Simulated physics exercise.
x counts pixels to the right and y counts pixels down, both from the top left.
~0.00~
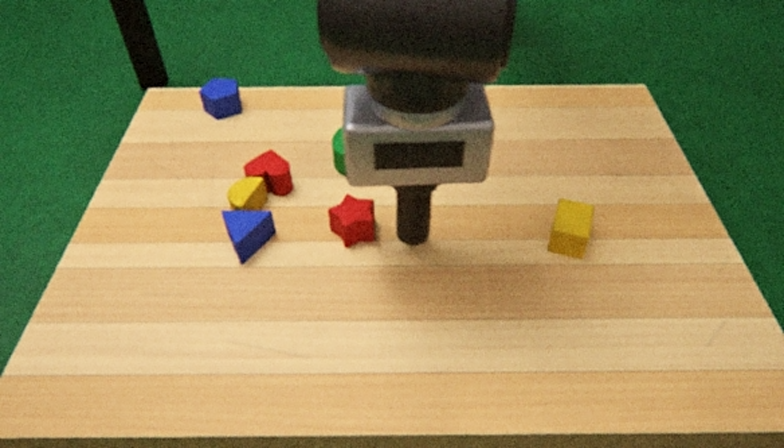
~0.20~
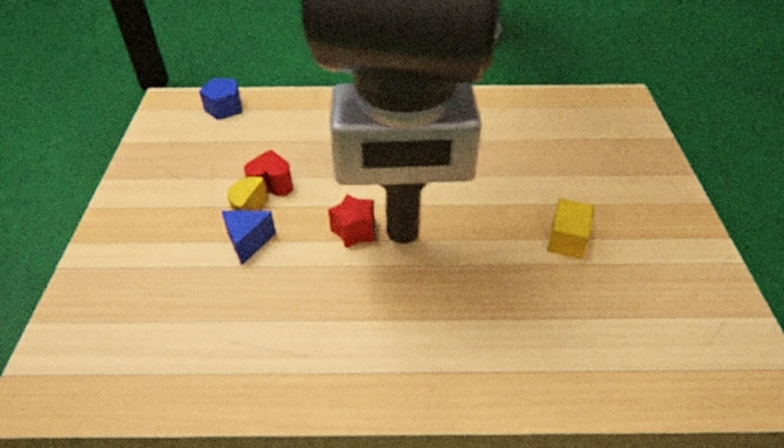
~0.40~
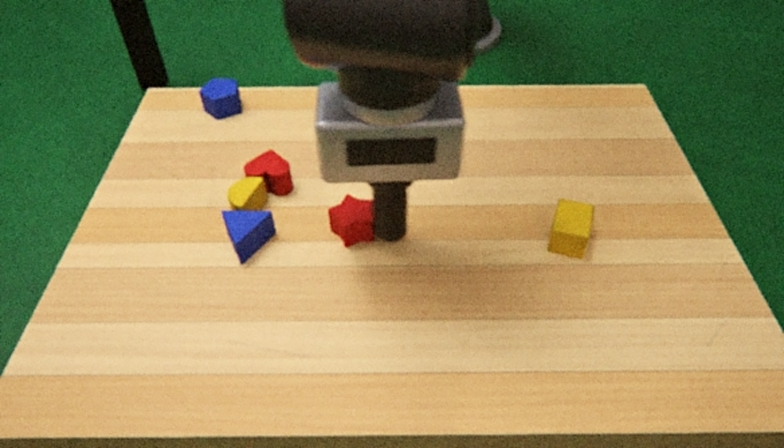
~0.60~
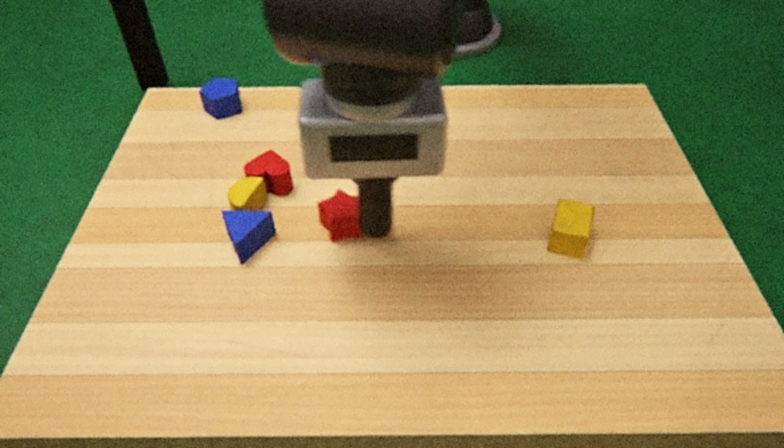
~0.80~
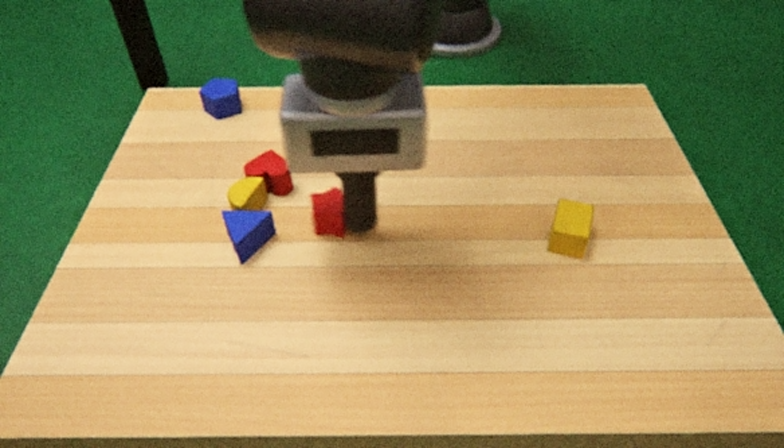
A dark robot arm with a silver-grey housing and a short rod reaches over a striped wooden board on a green surface, seen from a fixed view in front and above. A red star sits by the rod, with a red heart, yellow piece and blue triangle to its left, a blue block at far left and a yellow one at right. The rod slides left, meets the star and pushes it a short way left, while a partly hidden green piece disappears behind the arm.
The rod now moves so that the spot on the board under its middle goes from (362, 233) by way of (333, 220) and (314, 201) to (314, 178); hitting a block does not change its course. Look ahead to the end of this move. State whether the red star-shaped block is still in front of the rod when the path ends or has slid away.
Gone from the front.
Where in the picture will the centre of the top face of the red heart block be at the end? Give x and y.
So, by the moment the path ends, you'll find the top centre of the red heart block at (245, 154).
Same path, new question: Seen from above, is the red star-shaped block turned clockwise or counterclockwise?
The red star-shaped block rotates counterclockwise.
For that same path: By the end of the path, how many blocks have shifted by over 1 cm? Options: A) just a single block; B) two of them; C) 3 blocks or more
My pick is B.
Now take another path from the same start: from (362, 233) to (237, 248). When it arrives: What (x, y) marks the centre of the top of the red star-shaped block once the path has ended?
Most likely (293, 195).
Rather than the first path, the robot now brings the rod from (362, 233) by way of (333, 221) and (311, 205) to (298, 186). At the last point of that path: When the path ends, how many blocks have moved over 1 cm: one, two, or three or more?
Shifted over 1 cm: Two.
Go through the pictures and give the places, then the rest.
Tip of the rod (413, 233), middles of tops, red heart block (267, 164), red star-shaped block (353, 209), green elliptical block partly hidden, in the first frame.
Rod (403, 232), nothing pushed, in the second frame.
Rod (391, 230), nothing pushed, in the third frame.
Rod (377, 227), red star-shaped block (342, 204), in the fourth frame.
Rod (361, 221), red heart block (267, 164), red star-shaped block (331, 201), green elliptical block hidden, in the fifth frame.
On the path given first. One third of the way, rod (331, 208); red star-shaped block (302, 188).
Two thirds of the way, rod (312, 189); red heart block (256, 158); red star-shaped block (281, 173).
At the end, rod (312, 167); red heart block (245, 154), turned 20° anticlockwise; red star-shaped block (280, 164), turned 45° anticlockwise; green elliptical block unmoved.
